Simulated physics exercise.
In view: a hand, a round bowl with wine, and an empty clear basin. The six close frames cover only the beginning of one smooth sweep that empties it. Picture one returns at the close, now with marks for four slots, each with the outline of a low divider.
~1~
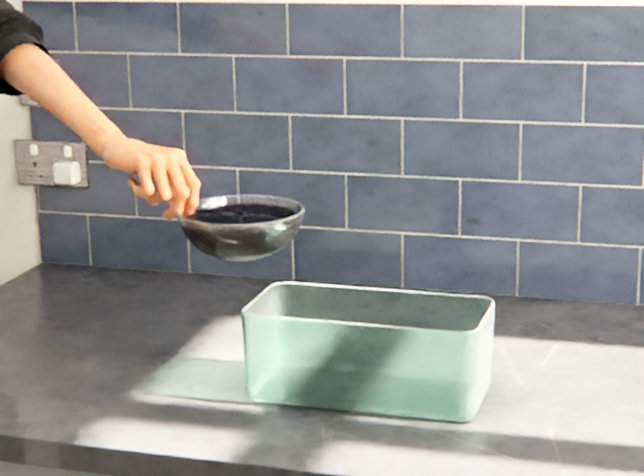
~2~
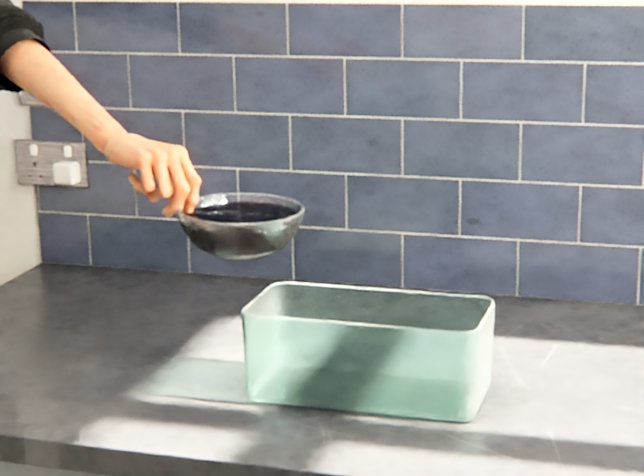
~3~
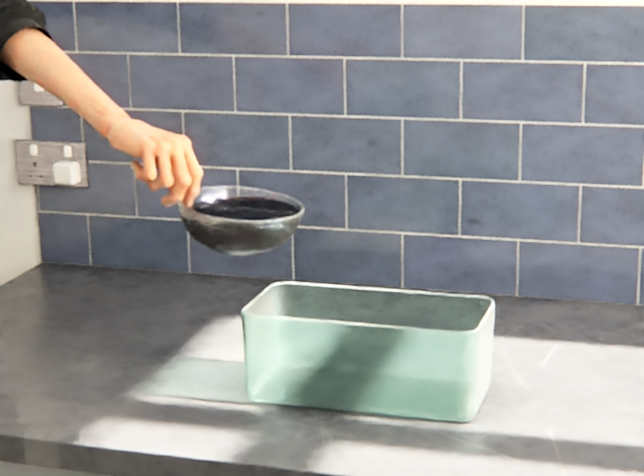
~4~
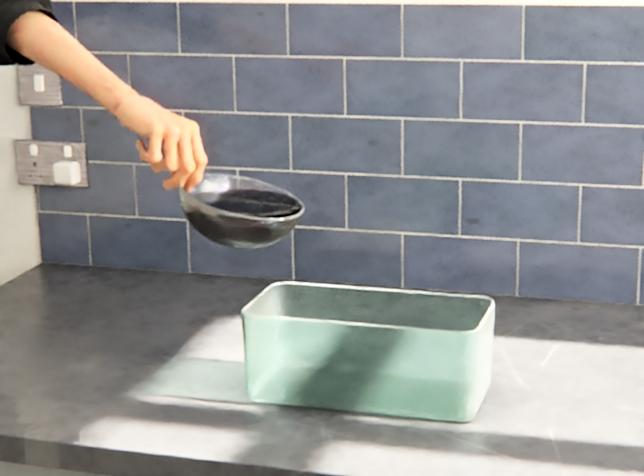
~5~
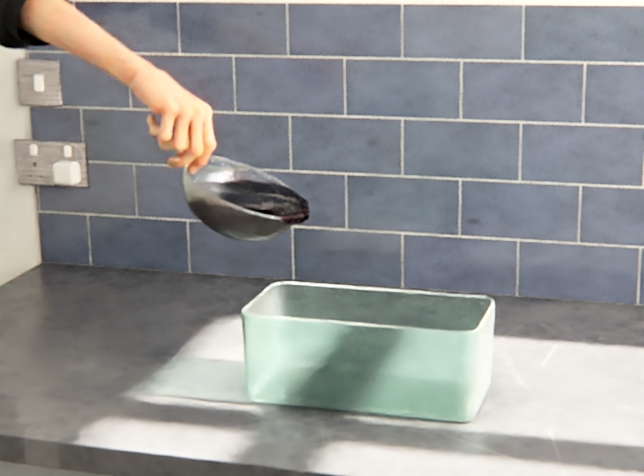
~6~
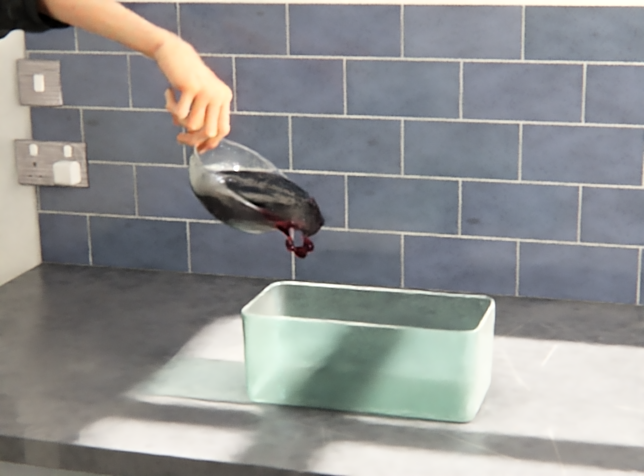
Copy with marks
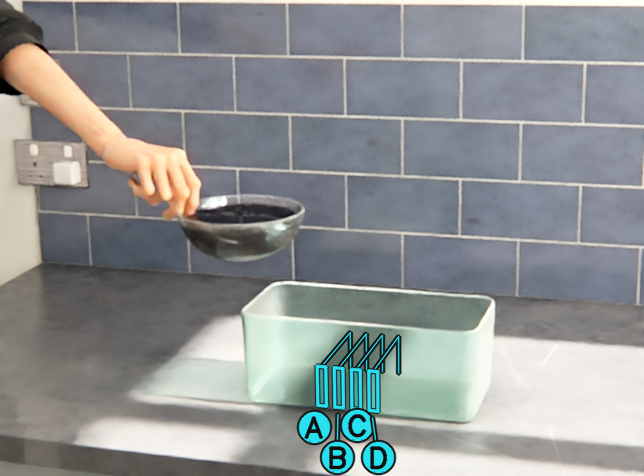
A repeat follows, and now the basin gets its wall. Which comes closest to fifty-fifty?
Best: D.
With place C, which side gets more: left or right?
The right side.
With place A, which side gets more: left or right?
More ends on the right.
On the marked copy, A at (320, 412); B at (337, 414); C at (355, 415); D at (372, 417).
For place A, about 7 % ends left of the wall and 92 % right of it.
For place B, about 12 % ends left of the wall and 87 % right of it.
For place C, about 21 % ends left of the wall and 77 % right of it.
For place D, about 46 % ends left of the wall and 53 % right of it.
